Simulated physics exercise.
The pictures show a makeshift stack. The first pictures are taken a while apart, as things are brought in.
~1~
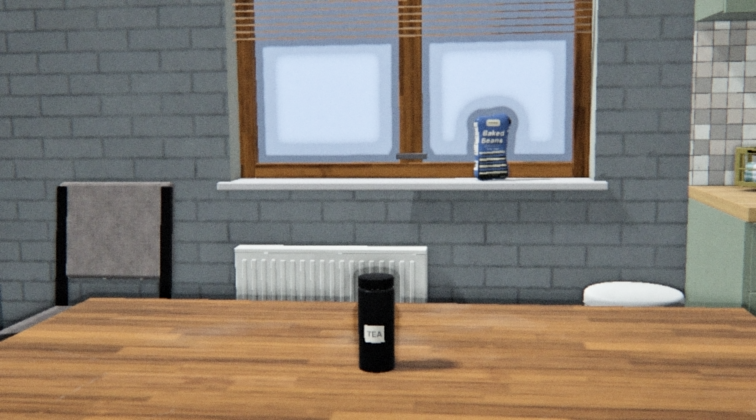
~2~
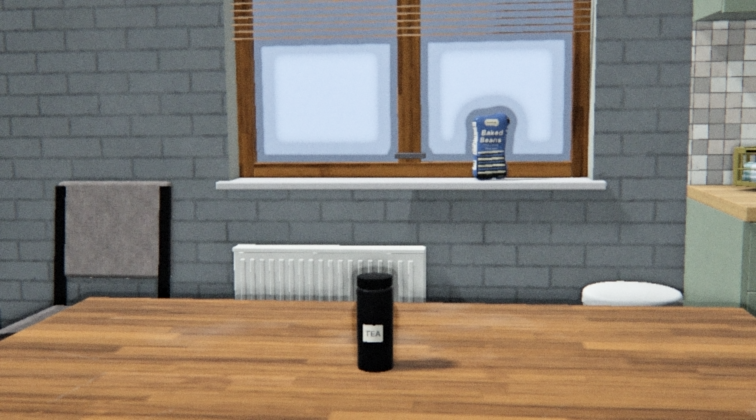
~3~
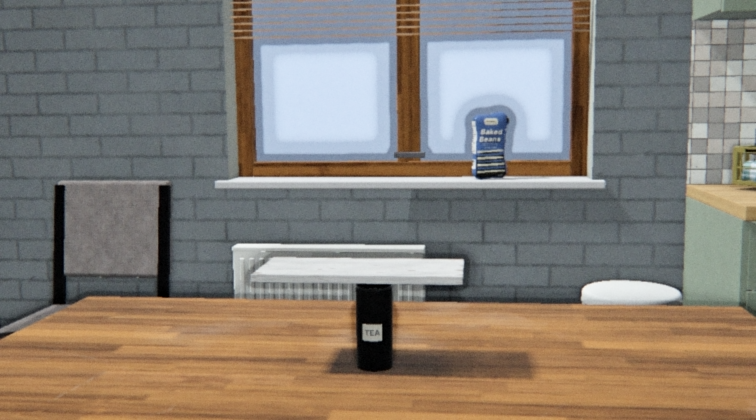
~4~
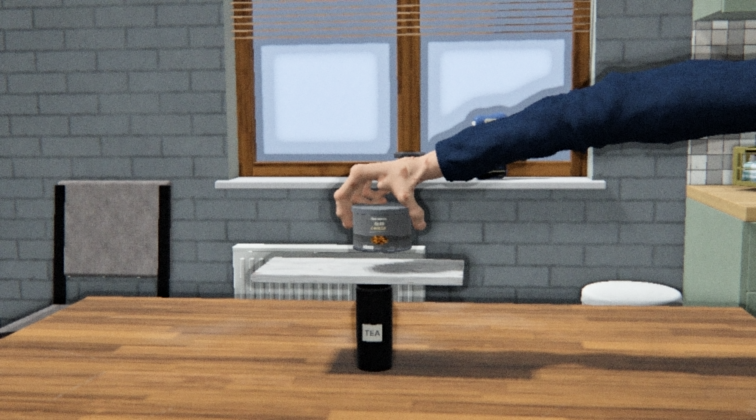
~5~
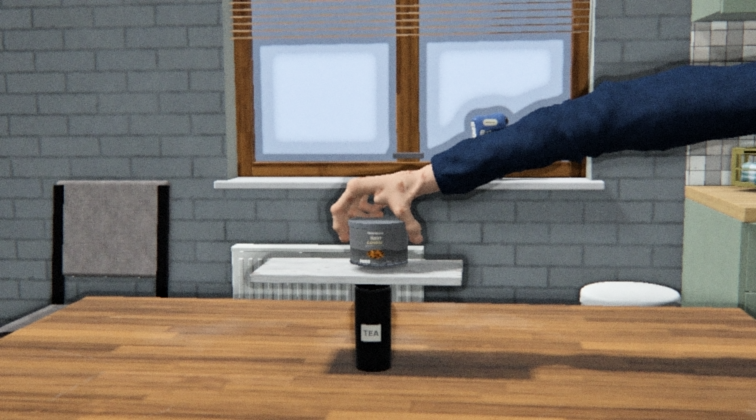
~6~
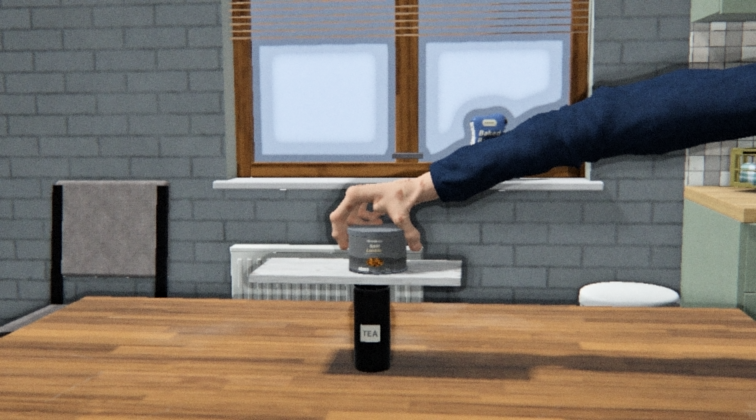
A white board appeared on top of a black tea canister on a wooden table, then a hand reached in from the right and lowered a small grey tub onto it, keeping hold.
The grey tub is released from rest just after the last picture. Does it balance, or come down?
It keeps its balance.
Then, 0.70 s on from there, no change.
Then, 1.70 s on from there, grey tub resting near (378, 249).
In the end, all 3 unmoved. At the end, from the last picture's camera, grey tub near (378, 249). The stack holds.
